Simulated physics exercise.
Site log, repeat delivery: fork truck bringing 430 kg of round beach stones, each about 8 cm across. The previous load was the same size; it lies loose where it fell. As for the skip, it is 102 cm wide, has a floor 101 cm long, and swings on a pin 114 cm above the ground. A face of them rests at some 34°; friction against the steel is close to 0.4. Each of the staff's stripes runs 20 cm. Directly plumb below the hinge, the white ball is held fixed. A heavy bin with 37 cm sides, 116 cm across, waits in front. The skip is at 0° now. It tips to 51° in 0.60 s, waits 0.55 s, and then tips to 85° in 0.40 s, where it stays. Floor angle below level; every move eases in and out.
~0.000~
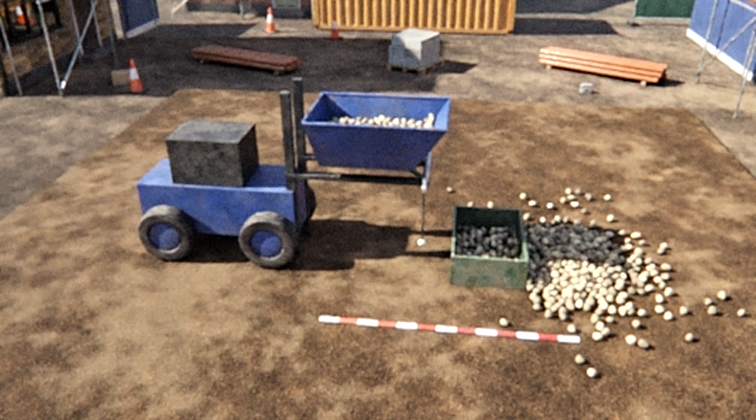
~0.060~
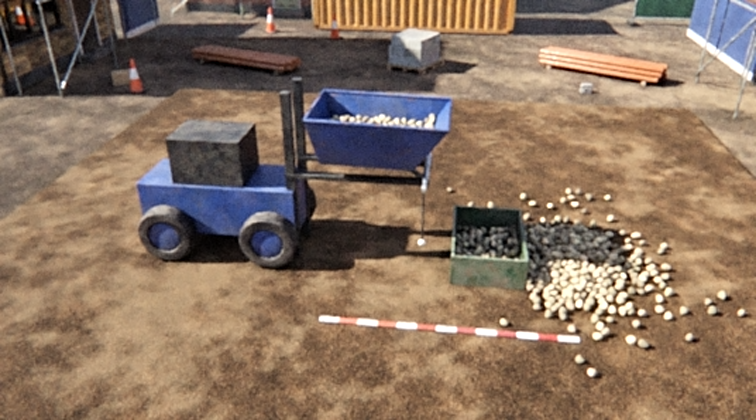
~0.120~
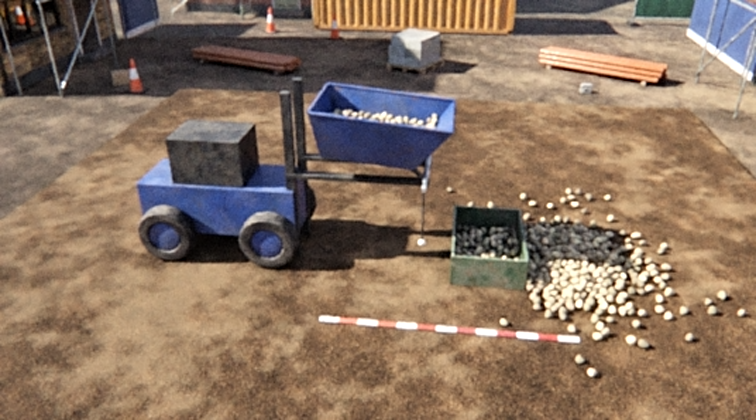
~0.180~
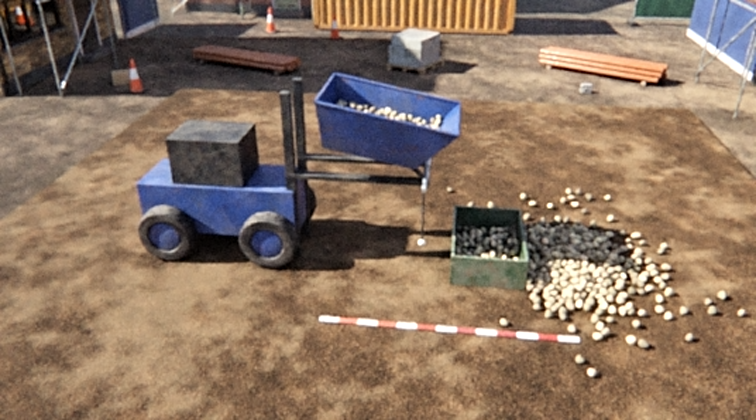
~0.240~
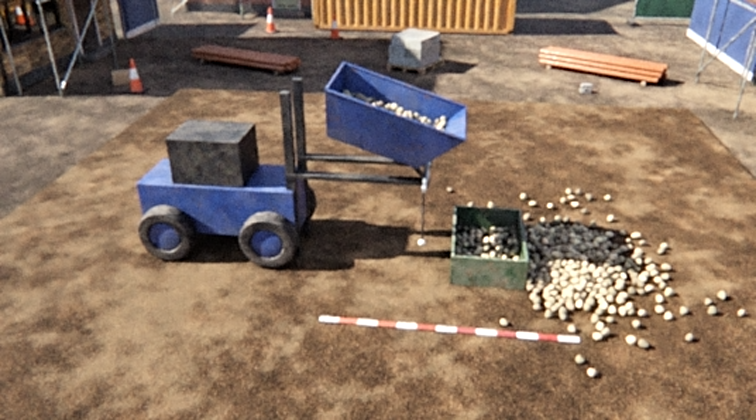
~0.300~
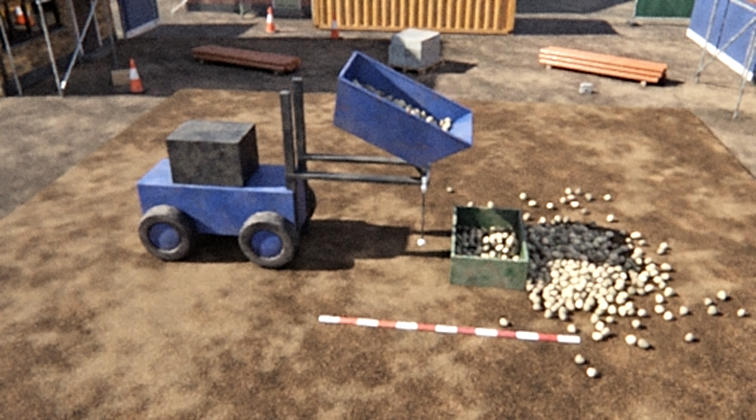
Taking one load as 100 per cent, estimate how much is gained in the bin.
The gain is about 32 per cent of a load.
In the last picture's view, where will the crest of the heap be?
It ends up around (517, 240) in the last picture.
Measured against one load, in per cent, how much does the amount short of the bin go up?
0 %.
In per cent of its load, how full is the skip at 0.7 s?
Roughly 100 per cent of its load.
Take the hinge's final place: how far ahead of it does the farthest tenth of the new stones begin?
Close to 190 centimetres.
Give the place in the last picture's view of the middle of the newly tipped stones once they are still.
Around (540, 252).
After 0.4 s the floor is at 43°; in per cent of one load, 100 in the skip, 18 in the bin, 80 beside or beyond the bin; the foremost stones are at (720, 292).
After 0.7 s the floor is at 51°; in per cent of one load, 100 in the skip, 18 in the bin, 80 beside or beyond the bin; the foremost stones are at (720, 292).
After 2.0 s the floor is at 85°; in per cent of one load, 12 in the skip, 56 in the bin, 130 beside or beyond the bin; the foremost stones are at (720, 292).
After 4.7 s the floor is at 85°; in per cent of one load, 0 in the skip, 1 short of the bin, 51 in the bin, 147 beside or beyond the bin; the foremost stones are at (723, 283). Net gain in the bin, 32.
